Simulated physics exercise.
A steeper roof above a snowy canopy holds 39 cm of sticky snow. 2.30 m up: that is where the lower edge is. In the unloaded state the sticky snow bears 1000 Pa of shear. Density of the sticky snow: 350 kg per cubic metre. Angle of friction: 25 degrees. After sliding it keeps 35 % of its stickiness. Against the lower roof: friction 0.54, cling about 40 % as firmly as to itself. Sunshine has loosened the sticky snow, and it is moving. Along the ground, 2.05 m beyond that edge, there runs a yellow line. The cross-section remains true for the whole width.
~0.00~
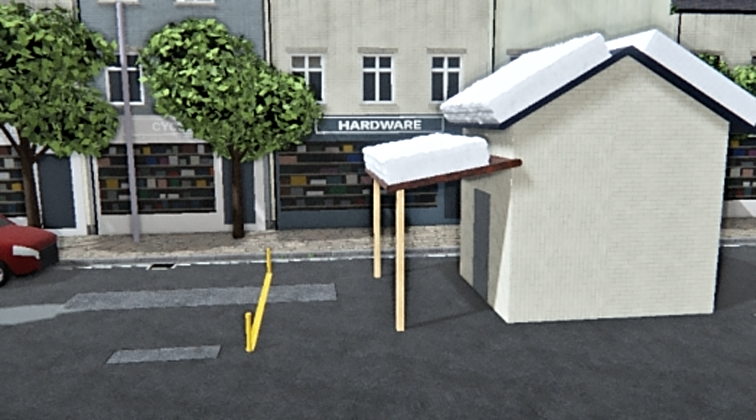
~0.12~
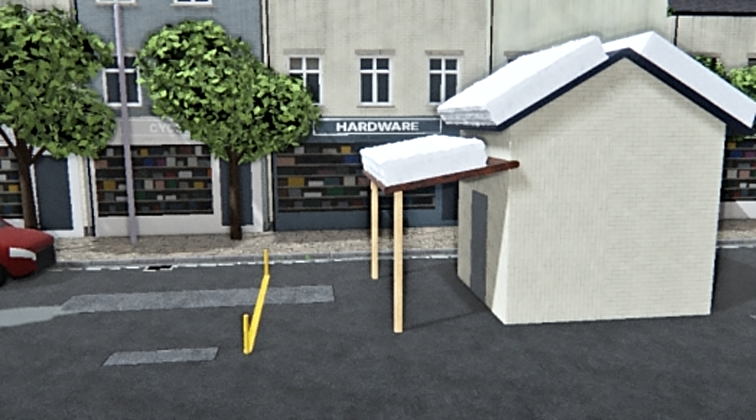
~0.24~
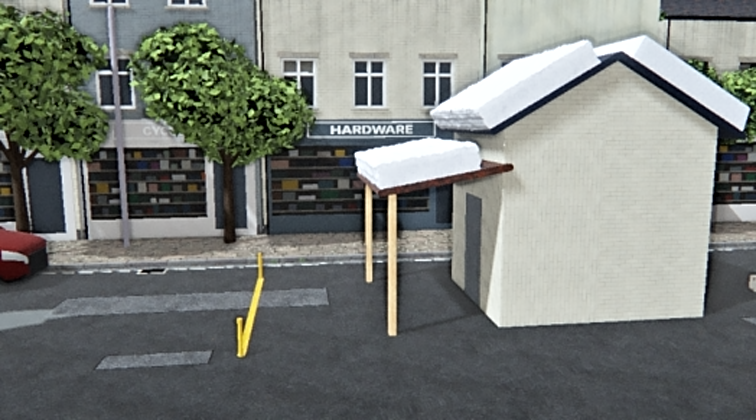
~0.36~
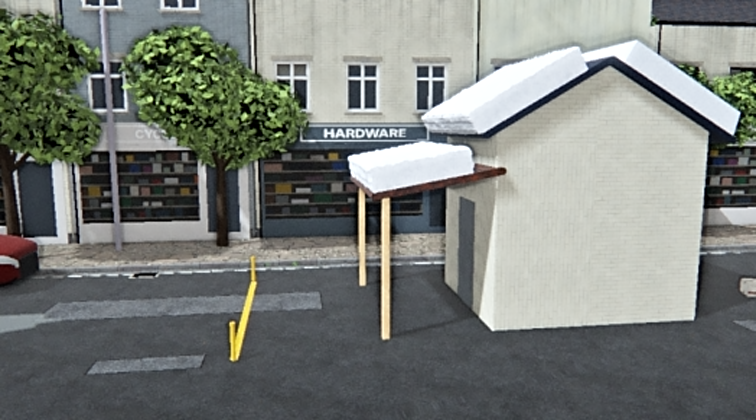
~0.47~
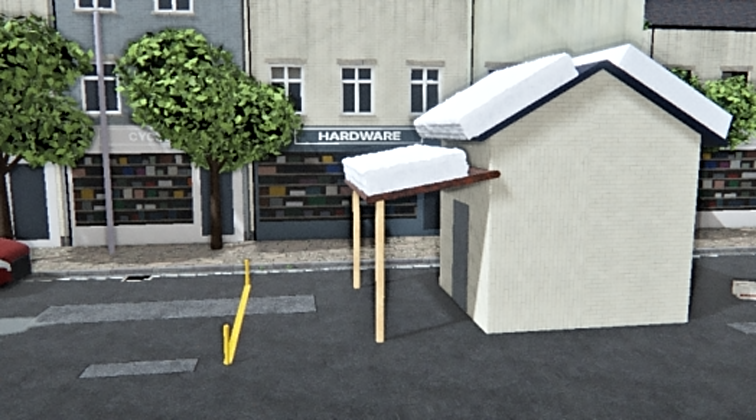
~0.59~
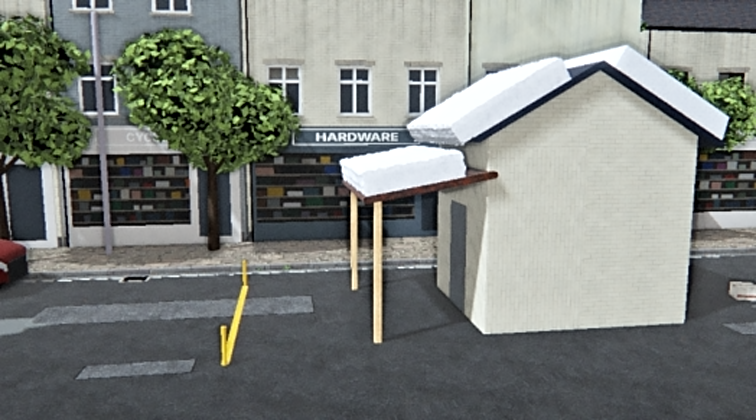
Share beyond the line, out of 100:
0 %.
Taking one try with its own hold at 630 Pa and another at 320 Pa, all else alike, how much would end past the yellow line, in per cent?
Respectively 0 % and 0 %.
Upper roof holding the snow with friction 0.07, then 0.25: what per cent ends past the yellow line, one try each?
One try each gives 0 % and then 0 %.
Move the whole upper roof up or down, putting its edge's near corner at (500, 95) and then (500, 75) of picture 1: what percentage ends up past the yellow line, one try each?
0 per cent, then 2 per cent.
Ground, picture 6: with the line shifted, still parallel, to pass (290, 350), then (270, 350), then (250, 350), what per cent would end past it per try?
Roughly 0 %, then 0 %, then 0 %.
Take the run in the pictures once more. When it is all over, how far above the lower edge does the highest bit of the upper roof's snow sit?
Looks like around 1.7 m above that edge.
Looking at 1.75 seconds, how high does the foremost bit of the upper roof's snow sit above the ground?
Measured height: Approx. 3.2 m.
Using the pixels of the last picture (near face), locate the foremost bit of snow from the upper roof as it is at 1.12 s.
Look roughly at (422, 135).
By 1.12 s, none is below the lower edge and 0 % is past the line.
By 1.75 s, none is below the lower edge and 0 % is past the line.
By 2.37 s, none is below the lower edge and 0 % is past the line.
By 3.00 s, none is below the lower edge and 0 % is past the line.
By 3.30 s, at the end, none is below the lower edge and 0 % is past the line.
